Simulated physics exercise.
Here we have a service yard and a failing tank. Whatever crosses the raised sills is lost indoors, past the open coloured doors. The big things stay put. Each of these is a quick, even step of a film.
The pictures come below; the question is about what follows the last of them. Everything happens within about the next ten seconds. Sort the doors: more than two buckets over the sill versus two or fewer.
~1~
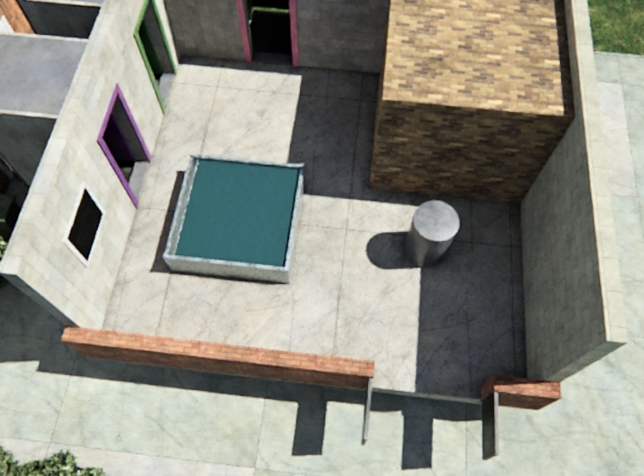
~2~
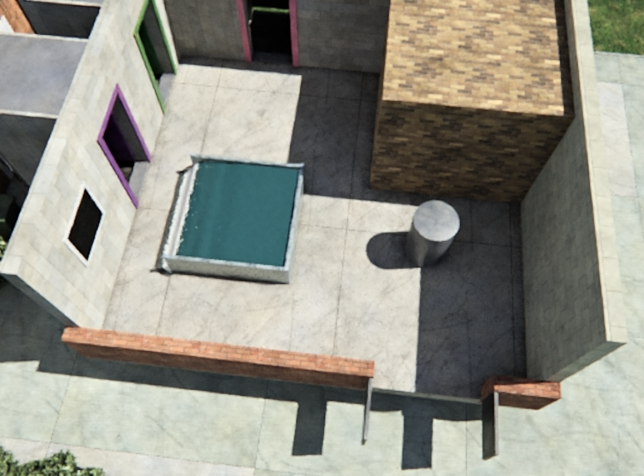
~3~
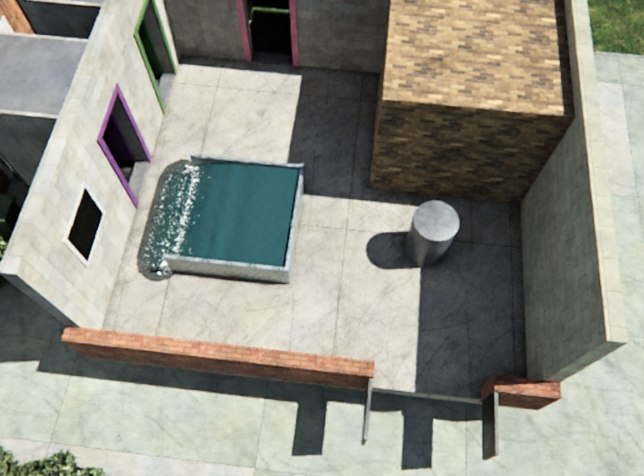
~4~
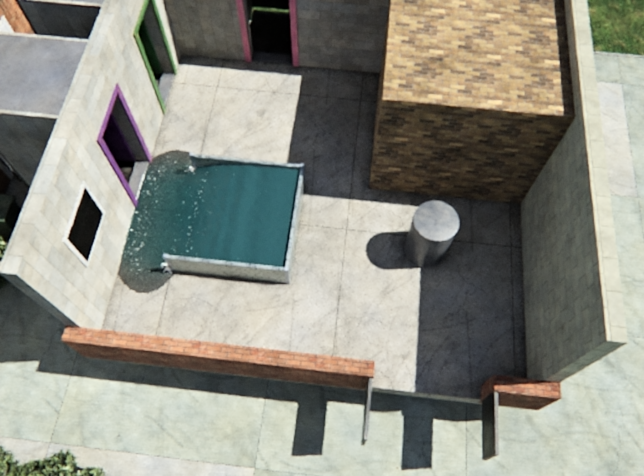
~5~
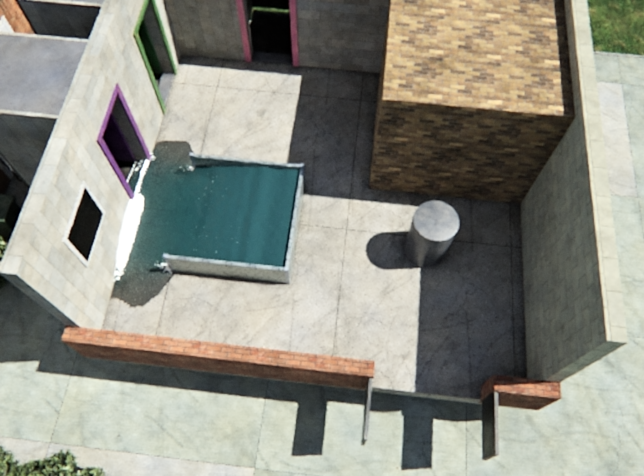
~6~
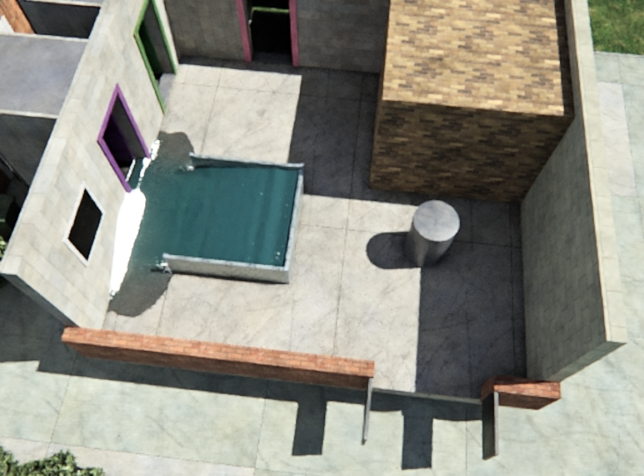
Sorted by door: Purple door - more than two; pink door - two or fewer; green door - two or fewer.
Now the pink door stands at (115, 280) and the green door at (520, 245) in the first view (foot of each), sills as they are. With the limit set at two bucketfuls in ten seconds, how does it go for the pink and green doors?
Result: Pink door goes past the limit, green door remains beneath it.
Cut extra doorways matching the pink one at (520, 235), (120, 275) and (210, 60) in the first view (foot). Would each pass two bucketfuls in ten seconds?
Door by door, it goes misses the line, clears the line, clears the line.
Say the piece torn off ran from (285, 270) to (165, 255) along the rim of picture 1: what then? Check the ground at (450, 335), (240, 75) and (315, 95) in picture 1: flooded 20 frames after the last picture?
Taking the three spots as listed, they end up inundated, spared and spared.
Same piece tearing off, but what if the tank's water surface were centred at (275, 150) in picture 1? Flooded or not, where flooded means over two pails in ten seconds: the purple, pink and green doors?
One by one: The purple door takes more; the pink door keeps below it; the green door is over.
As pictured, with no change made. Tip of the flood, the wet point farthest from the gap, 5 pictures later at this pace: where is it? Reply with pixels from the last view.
Estimated pixel: (172, 89).
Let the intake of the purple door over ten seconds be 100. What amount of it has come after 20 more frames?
Roughly 90 per cent.
A moment on, water covers 15 % of the floor; the purple door far over two buckets in, the pink door not reached, the green door wet at the sill, nothing in.
Next, water covers 25 % of the floor; the purple door far over two buckets in, the pink door not reached, the green door wet at the sill, nothing in.
Then, water covers 45 % of the floor; the purple door far over two buckets in, the pink door wet at the sill, nothing in, the green door wet at the sill, nothing in.
Later, water covers 75 % of the floor; the purple door far over two buckets in, the pink door under two buckets in, the green door wet at the sill, nothing in.
In the end, water covers 95 % of the floor; the purple door far over two buckets in, the pink door under two buckets in, the green door wet at the sill, nothing in.
